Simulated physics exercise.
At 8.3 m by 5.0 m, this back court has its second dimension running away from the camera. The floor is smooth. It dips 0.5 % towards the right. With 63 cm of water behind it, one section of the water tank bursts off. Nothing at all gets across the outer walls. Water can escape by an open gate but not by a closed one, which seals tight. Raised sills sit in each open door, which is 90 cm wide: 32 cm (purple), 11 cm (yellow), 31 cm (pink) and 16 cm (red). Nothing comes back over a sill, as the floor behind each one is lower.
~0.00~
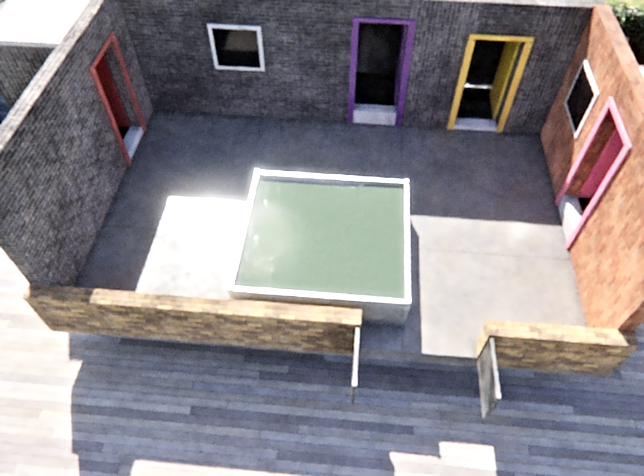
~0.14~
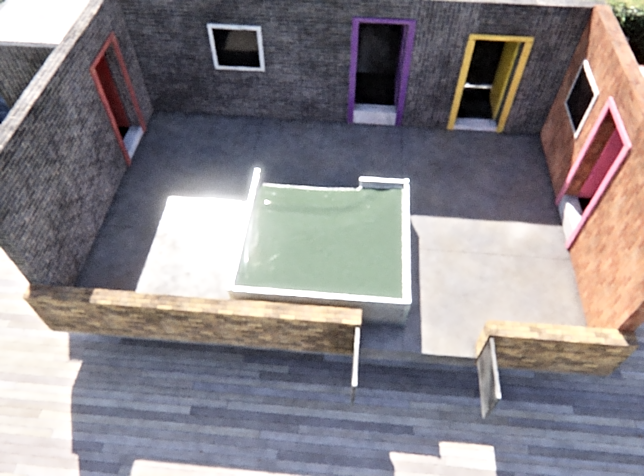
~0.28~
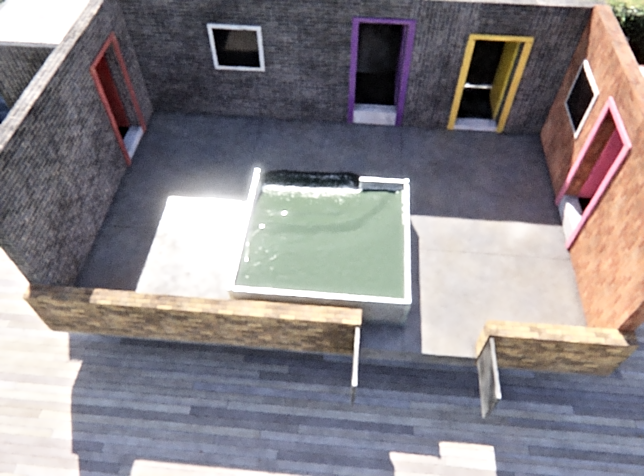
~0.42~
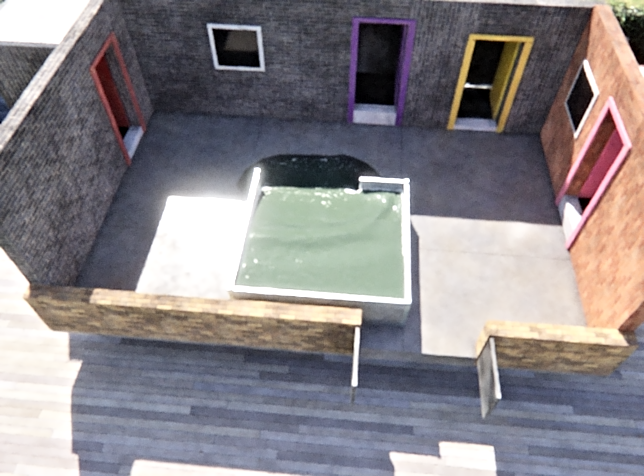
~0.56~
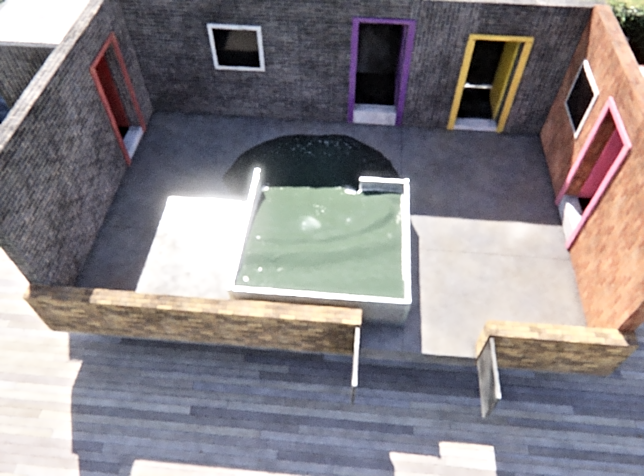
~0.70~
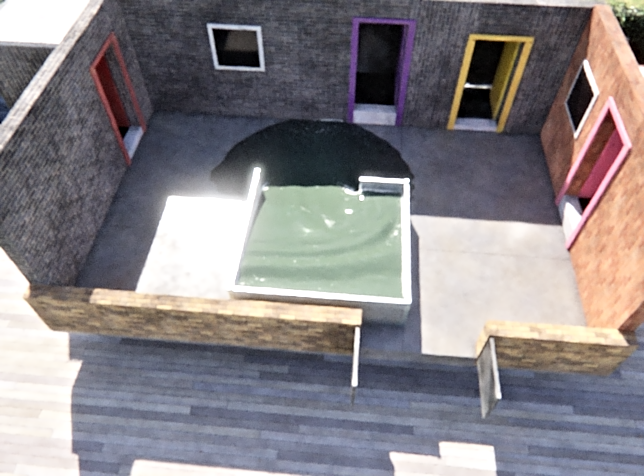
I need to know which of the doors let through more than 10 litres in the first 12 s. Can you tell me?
As I see it, at the purple door it looks set to land under the limit; at the yellow door it looks set to land under the limit; at the pink door it looks set to land under the limit; at the red door it looks set to land over the limit.
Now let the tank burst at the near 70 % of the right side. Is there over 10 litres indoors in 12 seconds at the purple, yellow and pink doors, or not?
Then: Purple short of it, yellow beyond it, pink short of it.
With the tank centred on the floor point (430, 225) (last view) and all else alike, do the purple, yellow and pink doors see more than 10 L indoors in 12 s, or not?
Against the limit, the purple door exceeds it, the yellow door exceeds it and the pink door stays within it.
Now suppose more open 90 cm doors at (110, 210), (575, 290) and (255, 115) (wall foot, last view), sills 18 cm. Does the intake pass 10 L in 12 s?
The first one doesn't reach it, the second one doesn't reach it, and the third one exceeds it.
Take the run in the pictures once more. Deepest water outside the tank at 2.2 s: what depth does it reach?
41 cm or so.
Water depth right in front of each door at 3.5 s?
Centimetres: Purple 21 / yellow 8 / pink 10 / red 28.
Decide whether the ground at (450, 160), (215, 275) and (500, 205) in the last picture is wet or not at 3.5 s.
In turn: Flooded, not reached, under water.
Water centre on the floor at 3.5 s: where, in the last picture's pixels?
I'd say somewhere around (312, 188).
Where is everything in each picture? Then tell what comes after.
Still water, 63 cm deep, in the water tank at (325, 234), in the first picture.
The front is at a hidden place, 0.9 m from the gap on the water tank's far side; 0.3 m2 of floor is under water; 63 cm left at the back of the water tank, in the second picture.
The front is at a hidden place, 1.2 m from the gap on the water tank's far side; 1.4 m2 of floor is under water; 63 cm left at the back of the water tank, in the third picture.
The front is at (365, 166), 1.5 m from the gap on the water tank's far side; 2.7 m2 of floor is under water; 63 cm left at the back of the water tank, in the fourth picture.
Water pours out on the water tank's far side and has run 2.0 m, to (346, 139); typically 7 cm deep outside, 63 cm at the water tank's back, in the fifth picture.
The front is at (350, 124), 2.4 m from the gap on the water tank's far side; 6.2 m2 of floor is under water; 61 cm left at the back of the water tank, in the sixth picture.
After 1.4 s water covers 25 % of the floor and is deepest (42 cm) near (308, 125); purple door 28 cm at the sill, 0 L in, yellow door not reached, pink door not reached, red door not reached.
After 2.2 s water covers 30 % of the floor and is deepest (41 cm) near (308, 125); purple door 29 cm at the sill, 0 L in, yellow door 8 cm at the sill, 0 L in, pink door not reached, red door not reached.
After 3.5 s water covers 55 % of the floor and is deepest (35 cm) near (160, 116); purple door 21 cm at the sill, 1 L in, yellow door 8 cm at the sill, 0 L in, pink door 10 cm at the sill, 0 L in, red door 28 cm at the sill, 35 L in.
After 7.0 s water covers 95 % of the floor and is deepest (21 cm) near (197, 320); purple door 11 cm at the sill, 1 L in, yellow door 8 cm at the sill, 0 L in, pink door 10 cm at the sill, 0 L in, red door 13 cm at the sill, 86 L in.
After 12.0 s water covers 95 % of the floor and is deepest (16 cm) near (540, 145); purple door 8 cm at the sill, 1 L in, yellow door 11 cm at the sill, 2 L in, pink door 8 cm at the sill, 0 L in, red door 9 cm at the sill, 86 L in.
